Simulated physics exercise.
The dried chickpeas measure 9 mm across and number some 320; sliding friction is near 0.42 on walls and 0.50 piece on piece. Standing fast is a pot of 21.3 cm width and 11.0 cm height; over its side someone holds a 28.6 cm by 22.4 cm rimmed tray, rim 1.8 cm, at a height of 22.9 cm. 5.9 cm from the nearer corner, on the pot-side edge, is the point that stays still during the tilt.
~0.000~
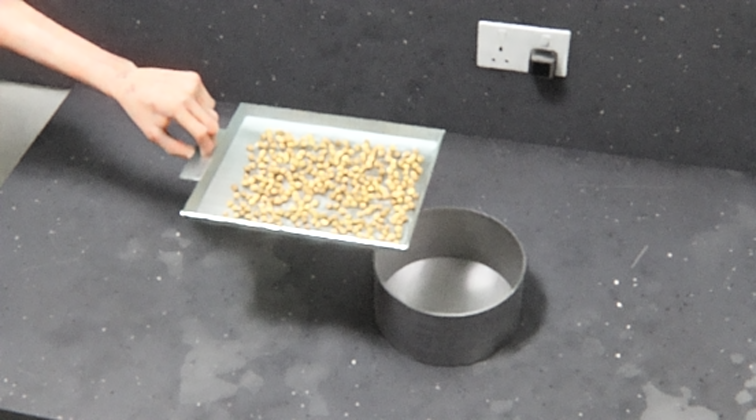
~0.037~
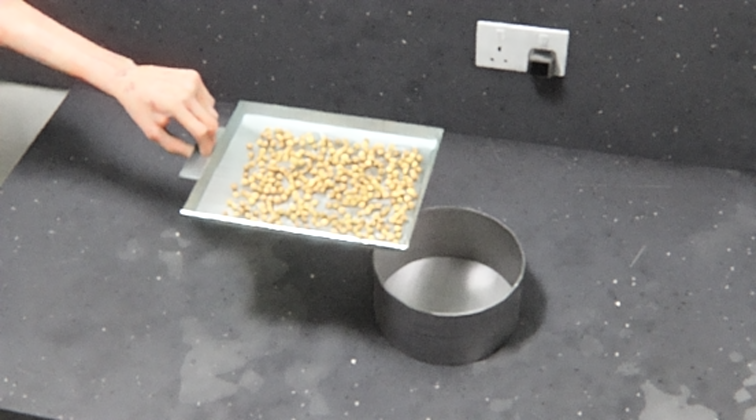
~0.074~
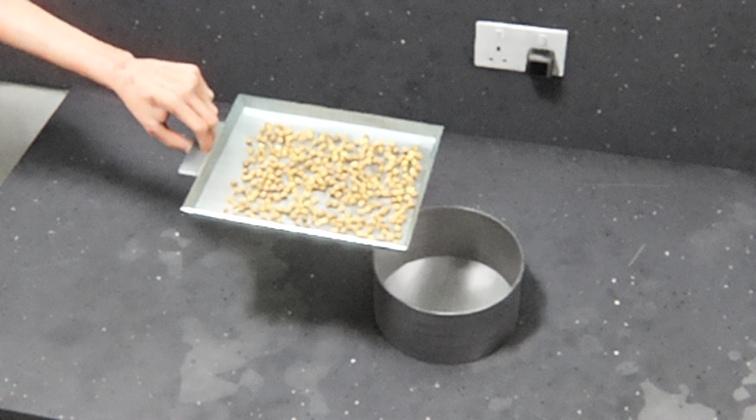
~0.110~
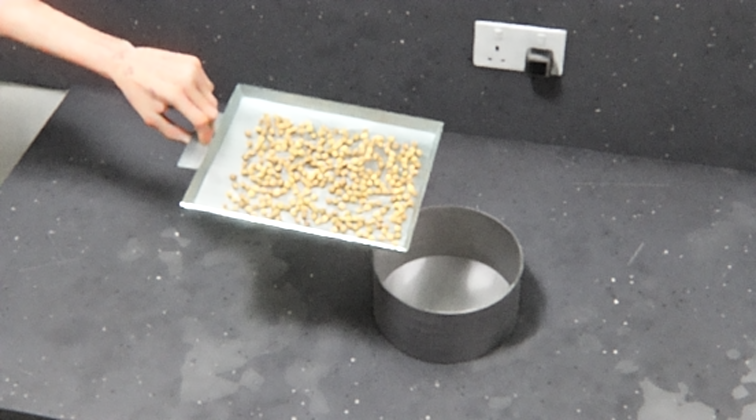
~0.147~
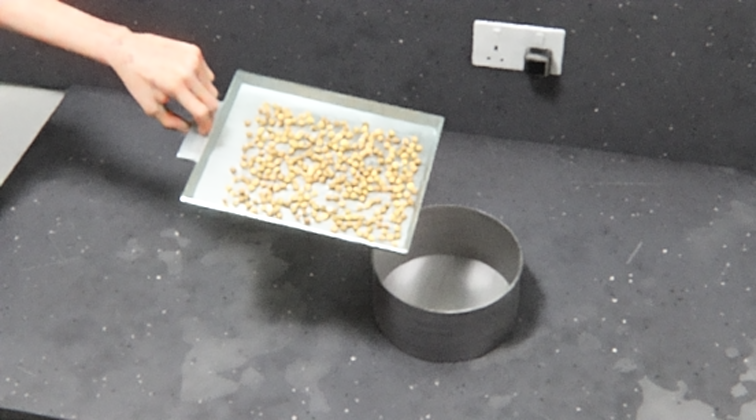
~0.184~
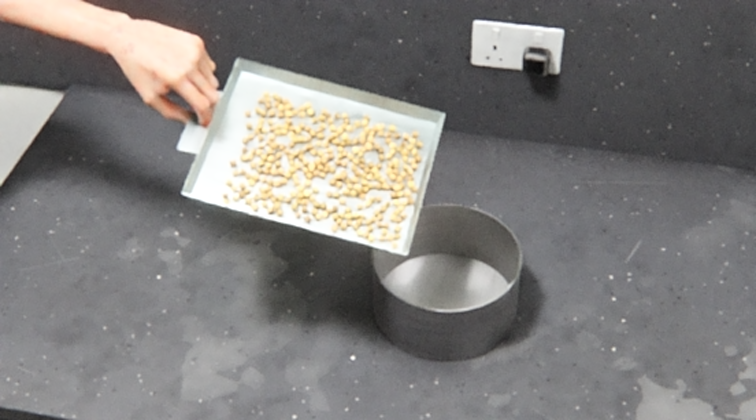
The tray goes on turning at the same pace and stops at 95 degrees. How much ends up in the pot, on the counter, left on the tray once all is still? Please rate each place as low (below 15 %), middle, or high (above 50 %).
Pot: Low, counter: High, tray: Low.
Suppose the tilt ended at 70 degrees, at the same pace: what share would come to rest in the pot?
Around 5 %, I reckon.
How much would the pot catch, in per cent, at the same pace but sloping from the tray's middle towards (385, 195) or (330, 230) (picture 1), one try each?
Approximately 65 percent, then 5 percent.
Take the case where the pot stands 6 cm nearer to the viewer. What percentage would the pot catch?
I'd put it at around 75 per cent.
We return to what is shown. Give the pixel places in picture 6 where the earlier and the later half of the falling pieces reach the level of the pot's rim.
First near (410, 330), later near (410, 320).
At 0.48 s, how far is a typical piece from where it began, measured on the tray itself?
Displacement on the tray: Roughly 5 cm.
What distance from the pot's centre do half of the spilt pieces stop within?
I'd say close to 20 centimetres.
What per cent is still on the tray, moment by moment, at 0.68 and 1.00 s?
Earlier moment 65, later moment 0.
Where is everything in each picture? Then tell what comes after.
In the first picture, tray tilt 0 degrees, front corners at (190, 210) and (402, 242); middle of the pieces at (328, 183); pot at (449, 258).
In the second picture, tray tilt 1 degrees, front corners at (190, 209) and (402, 242); middle of the pieces at (328, 182).
In the third picture, tray tilt 3 degrees, front corners at (189, 206) and (402, 243); middle of the pieces at (327, 180).
In the fourth picture, tray tilt 7 degrees, front corners at (189, 201) and (402, 244), lowest corner right front; middle of the pieces at (327, 176).
In the fifth picture, tray tilt 11 degrees, front corners at (189, 195) and (403, 246), lowest corner right front; middle of the pieces at (327, 171).
In the sixth picture, tray tilt 16 degrees, front corners at (190, 190) and (403, 248), lowest corner right front; middle of the pieces at (328, 166); pot at (446, 255). The tray's pace is about 130 degrees a second.
After 0.48 s, tilt 55 degrees; the tray holds 100 %, the pot 0 %.
After 0.68 s, tilt 81 degrees; the tray holds 65 %, the pot 0 %.
After 1.00 s, tilt 95 degrees; the tray holds 0 %, the pot 5 %.
In the end, at 1.6 s, pot 5 %, counter 95 %, tray 0 %.
